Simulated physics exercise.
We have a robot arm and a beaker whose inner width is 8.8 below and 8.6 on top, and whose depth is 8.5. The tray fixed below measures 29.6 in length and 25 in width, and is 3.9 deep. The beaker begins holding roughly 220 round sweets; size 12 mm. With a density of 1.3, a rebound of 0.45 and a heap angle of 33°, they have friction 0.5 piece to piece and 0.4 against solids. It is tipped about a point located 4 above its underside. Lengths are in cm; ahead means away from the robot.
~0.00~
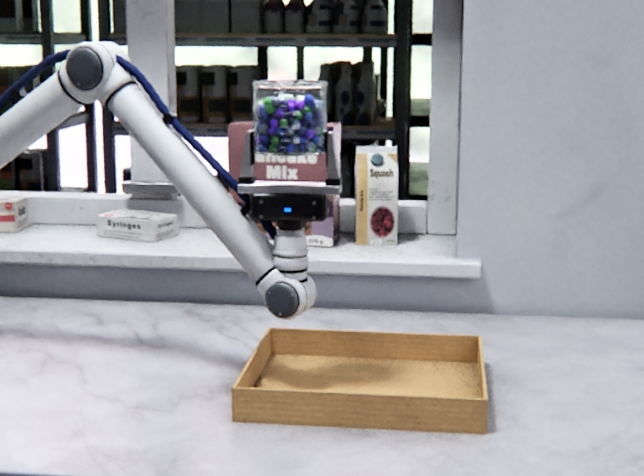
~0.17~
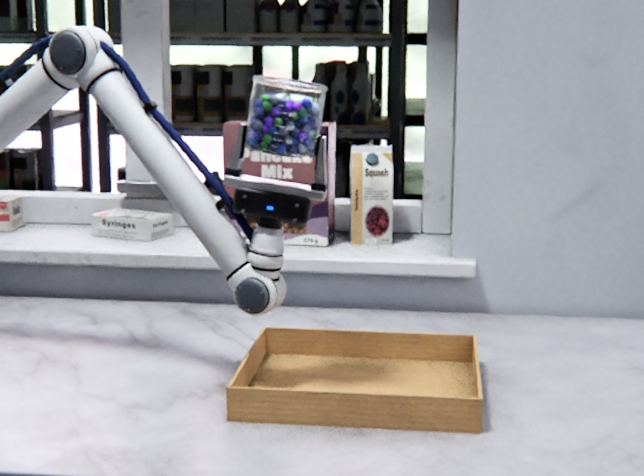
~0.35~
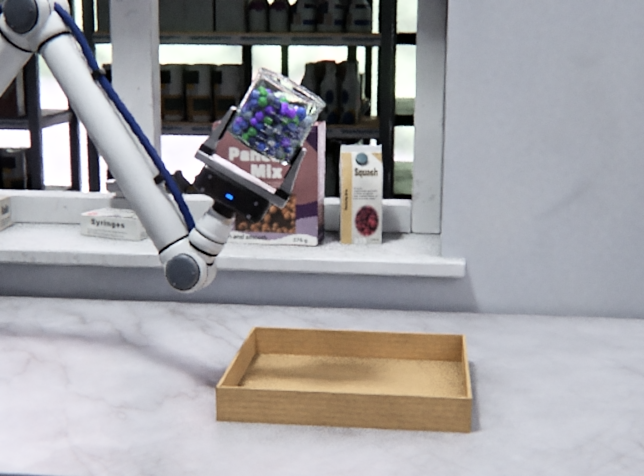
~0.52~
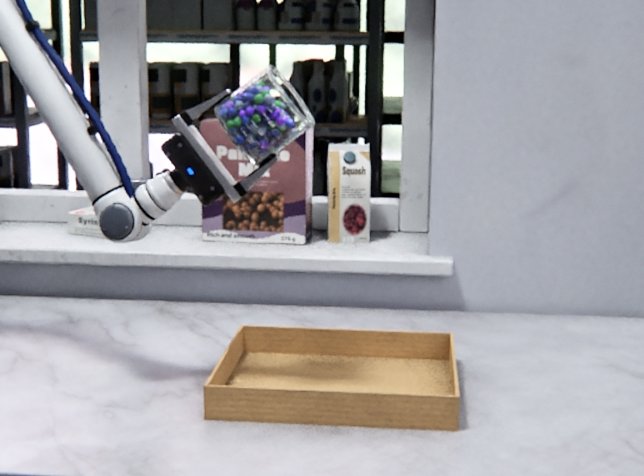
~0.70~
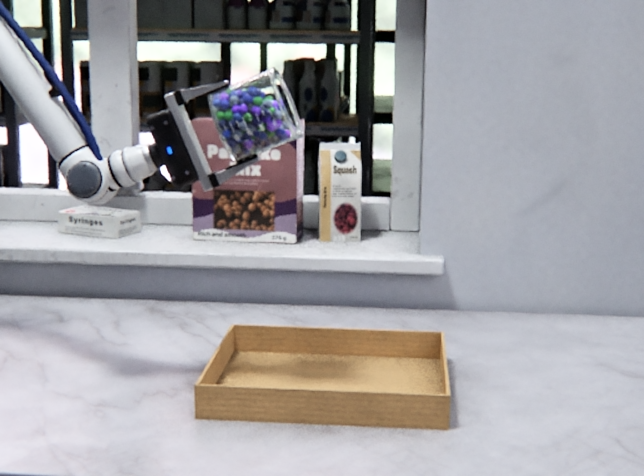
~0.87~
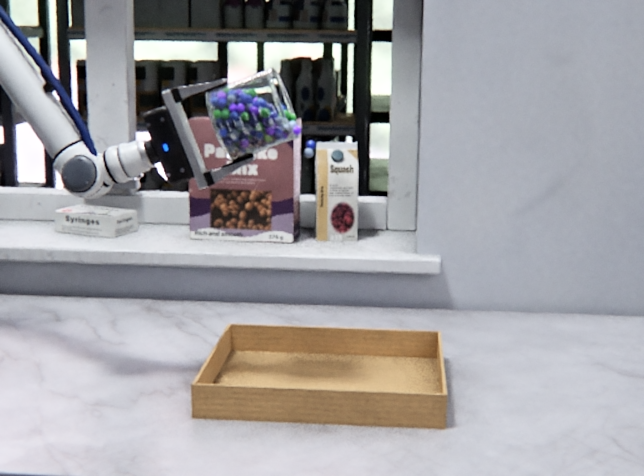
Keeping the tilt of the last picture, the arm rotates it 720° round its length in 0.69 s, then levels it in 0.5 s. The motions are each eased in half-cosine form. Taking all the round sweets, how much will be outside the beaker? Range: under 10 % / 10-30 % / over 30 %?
Less than 10 %.
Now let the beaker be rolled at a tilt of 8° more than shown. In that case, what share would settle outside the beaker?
In that case I'd say some 15 per cent.
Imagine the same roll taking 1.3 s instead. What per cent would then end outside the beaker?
Estimated share: Close to 10 %.
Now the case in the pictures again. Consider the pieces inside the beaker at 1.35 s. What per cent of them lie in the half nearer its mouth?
Close to 40 per cent sits in the mouth half.
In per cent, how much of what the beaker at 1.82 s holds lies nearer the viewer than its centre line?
That comes to around 45 per cent.
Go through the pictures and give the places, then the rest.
The first picture shows beaker middle at (290, 118), upright; upper third of the load around (291, 108), from x 260 to 320, top at y 100; 221 in the beaker.
The second picture shows beaker middle at (285, 118), tipped 8°; upper third of the load around (286, 108), from x 250 to 315, top at y 95.
The third picture shows beaker middle at (275, 117), tipped 29°; upper third of the load around (271, 107), from x 235 to 310, top at y 90.
The fourth picture shows beaker middle at (264, 116), tipped 53°; upper third of the load around (257, 105), from x 225 to 295, top at y 85.
The fifth picture shows beaker middle at (255, 116), tipped 67°; upper third of the load around (248, 104), from x 220 to 290, top at y 90.
The sixth picture shows beaker middle at (252, 115), tipped 69°; upper third of the load around (241, 106), from x 215 to 310, top at y 90; 219 in the beaker, 2 in flight or on a rim.
After 1.35 s, tipped 69°, highest piece 40 above the table; 214 in the beaker, 4 in the tray, 3 in flight or on a rim.
After 1.82 s, tipped 32°, highest piece 38 above the table; 211 in the beaker, 9 in the tray, 1 in flight or on a rim.
After 2.26 s, upright, highest piece 40 above the table; 211 in the beaker, 9 in the tray, 1 on the table or floor.
After 2.96 s, upright, highest piece 40 above the table; 211 in the beaker, 9 in the tray, 1 on the table or floor.
At rest, 211 in the beaker, 9 in the tray, 1 on the table or floor. That is 5 % outside the beaker.
